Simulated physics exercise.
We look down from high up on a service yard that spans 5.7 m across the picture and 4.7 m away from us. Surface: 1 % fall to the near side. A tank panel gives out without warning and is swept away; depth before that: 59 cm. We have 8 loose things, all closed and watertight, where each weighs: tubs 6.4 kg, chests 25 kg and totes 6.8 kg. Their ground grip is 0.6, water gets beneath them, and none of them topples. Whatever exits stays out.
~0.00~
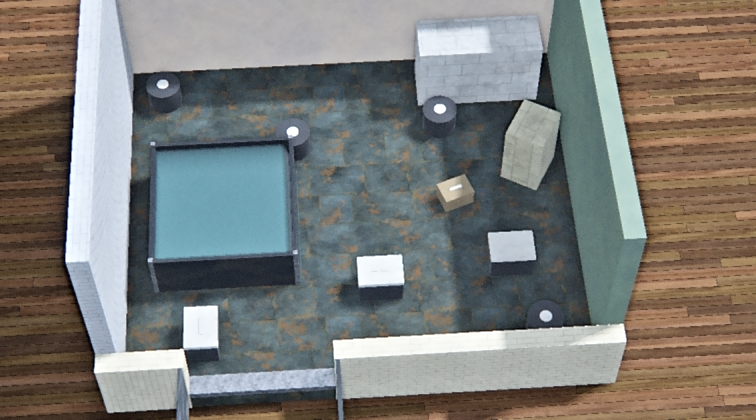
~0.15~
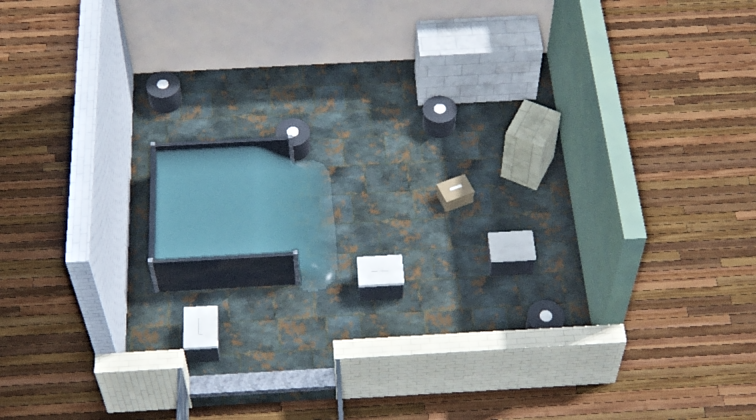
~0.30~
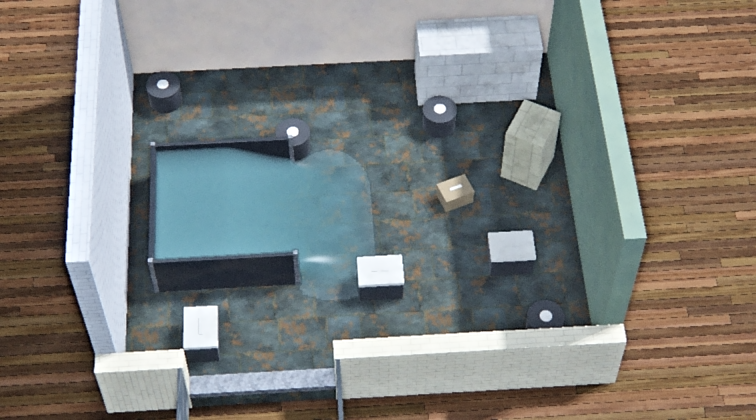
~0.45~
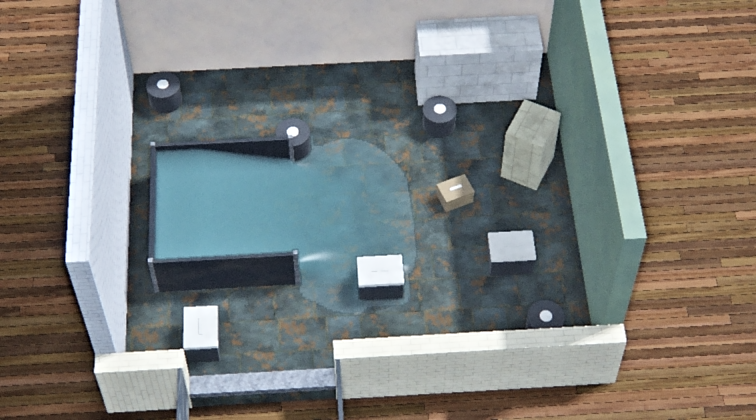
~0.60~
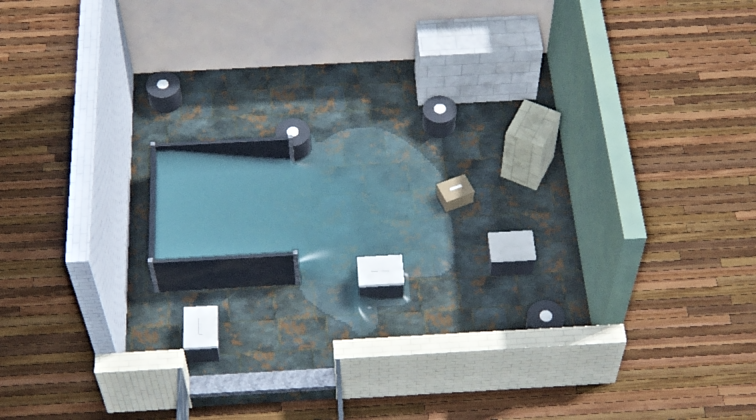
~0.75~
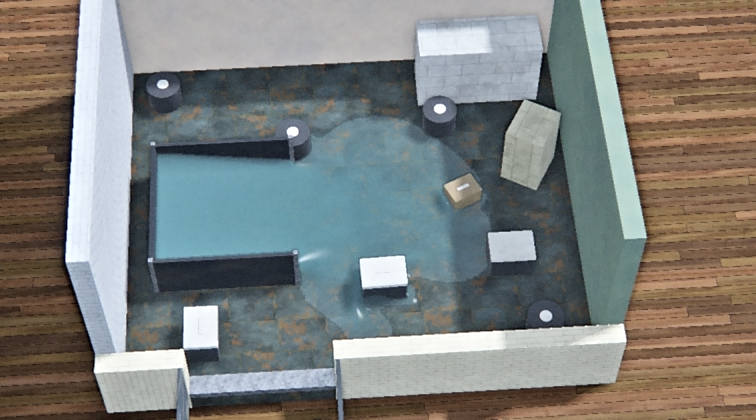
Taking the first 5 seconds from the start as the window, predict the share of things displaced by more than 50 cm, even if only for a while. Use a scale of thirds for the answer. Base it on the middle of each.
On that scale: One to two thirds.
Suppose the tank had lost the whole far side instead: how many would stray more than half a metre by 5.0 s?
Then 4 of them would.
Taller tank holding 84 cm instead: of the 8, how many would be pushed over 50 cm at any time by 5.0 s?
So the tally would be 5.
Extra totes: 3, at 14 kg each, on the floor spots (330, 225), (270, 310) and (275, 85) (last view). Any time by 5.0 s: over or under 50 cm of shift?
Going through them, I'd say exceeds it, falls short and finally falls short.
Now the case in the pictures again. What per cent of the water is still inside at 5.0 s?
Around 98 % of the water.
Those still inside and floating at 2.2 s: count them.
The number is 4.
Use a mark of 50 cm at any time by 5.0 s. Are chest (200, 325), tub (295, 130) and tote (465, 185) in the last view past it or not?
One by one: Below the line; below the line; above the line.
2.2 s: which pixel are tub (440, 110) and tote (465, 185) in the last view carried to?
They end up about (534, 90) and (566, 194) in the last view.
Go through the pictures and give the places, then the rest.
The first frame shows a tote at (456, 188), on the bottom; a chest at (380, 270), on the bottom; 2.9 m2 under water; 0 of 8 have shifted.
The second frame shows a tote at (456, 188), on the bottom; a chest at (380, 270) rests on the ground; 3.7 m2 under water; 0 of 8 have shifted.
The third frame shows a tote at (456, 188) rests on the ground; a chest at (380, 270) rests on the ground; water covers 4.8 m2; 0 of 8 have shifted.
The fourth frame shows a tote at (456, 188), on the bottom; a chest at (380, 270), on the bottom; 6.0 m2 under water; 0 of 8 have shifted.
The fifth frame shows a tote at (456, 188), on the bottom; a chest at (380, 270) rests on the ground; water covers 7.4 m2; 0 of 8 have shifted.
The sixth frame shows a tote at (463, 187) rests on the ground, 10 cm from its start; a chest at (384, 271) rests on the ground, 4 cm from its start; 8.8 m2 under water; 1 of 8 have shifted.
After 1.1 s 1 of 8 are over 50 cm from their spots; 0 afloat.
After 2.2 s 4 of 8 are over 50 cm from their spots; 4 afloat.
After 3.5 s 4 of 8 are over 50 cm from their spots; 5 afloat.
After 5.0 s 3 of 8 are over 50 cm from their spots, and 5 have been at some point; 3 afloat.
